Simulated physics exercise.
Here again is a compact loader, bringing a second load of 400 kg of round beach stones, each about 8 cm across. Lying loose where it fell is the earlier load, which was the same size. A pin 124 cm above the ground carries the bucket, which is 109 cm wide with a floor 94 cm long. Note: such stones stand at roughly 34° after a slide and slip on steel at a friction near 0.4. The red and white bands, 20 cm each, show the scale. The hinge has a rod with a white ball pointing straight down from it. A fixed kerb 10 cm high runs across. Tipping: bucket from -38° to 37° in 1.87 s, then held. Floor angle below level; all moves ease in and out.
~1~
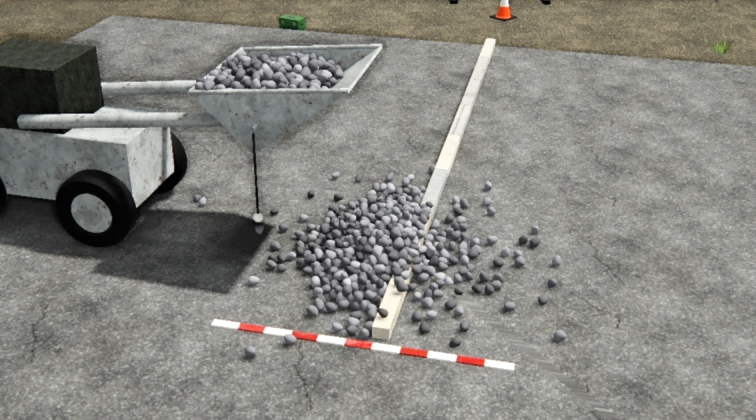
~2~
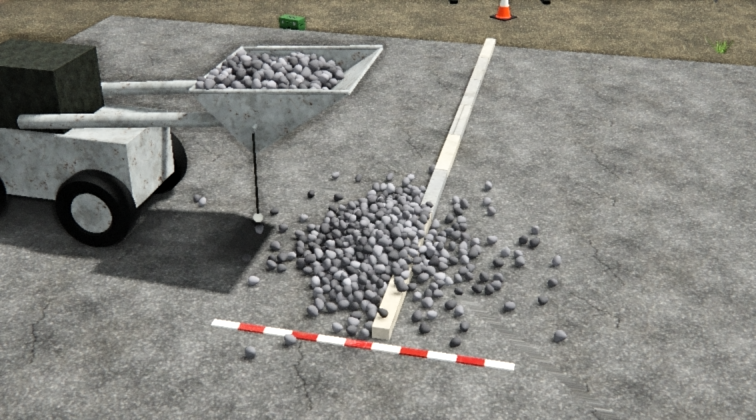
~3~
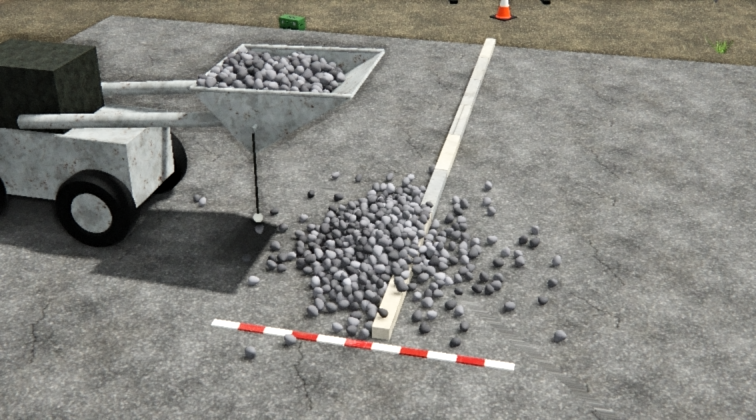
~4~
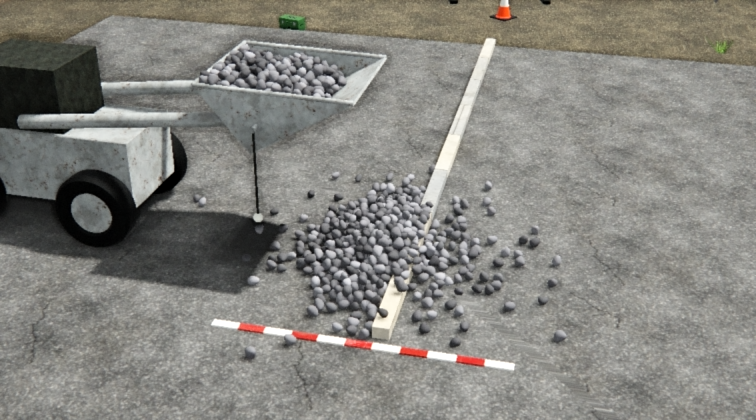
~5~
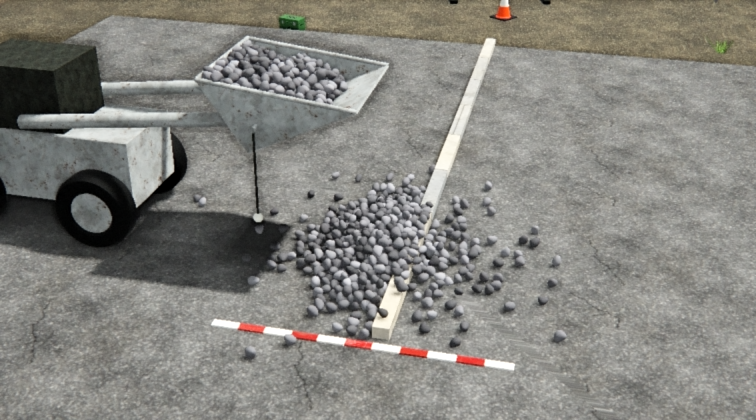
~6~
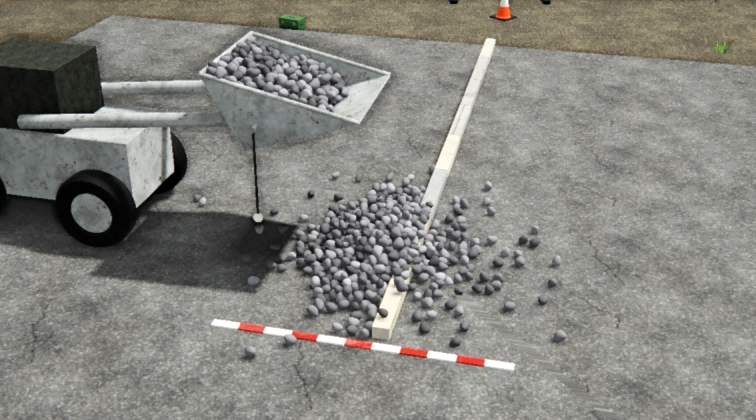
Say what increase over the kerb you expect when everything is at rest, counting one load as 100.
Some 50 per cent is added.
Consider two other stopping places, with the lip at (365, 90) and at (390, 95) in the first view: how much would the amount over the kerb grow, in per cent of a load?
Some 70 percent first and 90 percent second.
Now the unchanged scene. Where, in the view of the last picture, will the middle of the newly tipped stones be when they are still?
(411, 237).
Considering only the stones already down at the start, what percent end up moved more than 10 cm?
Roughly 20 % of them.
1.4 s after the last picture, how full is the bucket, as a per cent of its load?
About 25 percent is still in there.
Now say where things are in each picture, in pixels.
The bucket is at -38°, its lip at (349, 91); the top of the load is at (280, 64). The earlier load is highest near (385, 226), 25 cm above ground level, 85 % on this side of the kerb, 16 % over the kerb, in the first frame.
The bucket is at -37°, its lip at (349, 92); the top of the load is at (281, 64), in the second frame.
The bucket is at -35°, its lip at (351, 97); the top of the load is at (270, 63), in the third frame.
The bucket is at -31°, its lip at (354, 104); the top of the load is at (248, 59), in the fourth frame.
The bucket is at -26°, its lip at (356, 113); the top of the load is at (245, 52), in the fifth frame.
Lip at (358, 123), floor tilted -20°, highest stones at (249, 49), in the sixth frame.
Then, 0.8 s after the last picture the floor is at 25°; in per cent of one load, 94 in the bucket, 90 on this side of the kerb, 16 over the kerb; the foremost stones are at (540, 267).
Then, 1.4 s after the last picture the floor is at 37°; in per cent of one load, 27 in the bucket, 148 on this side of the kerb, 25 over the kerb; the foremost stones are at (540, 267).
Then, 1.7 s after the last picture the floor is at 37°; in per cent of one load, 2 in the bucket, 148 on this side of the kerb, 51 over the kerb; the foremost stones are at (540, 267).
Then, 4.4 s after the last picture the floor is at 37°; in per cent of one load, 0 in the bucket, 135 on this side of the kerb, 65 over the kerb; the foremost stones are at (559, 299). Net gain over the kerb, 50.
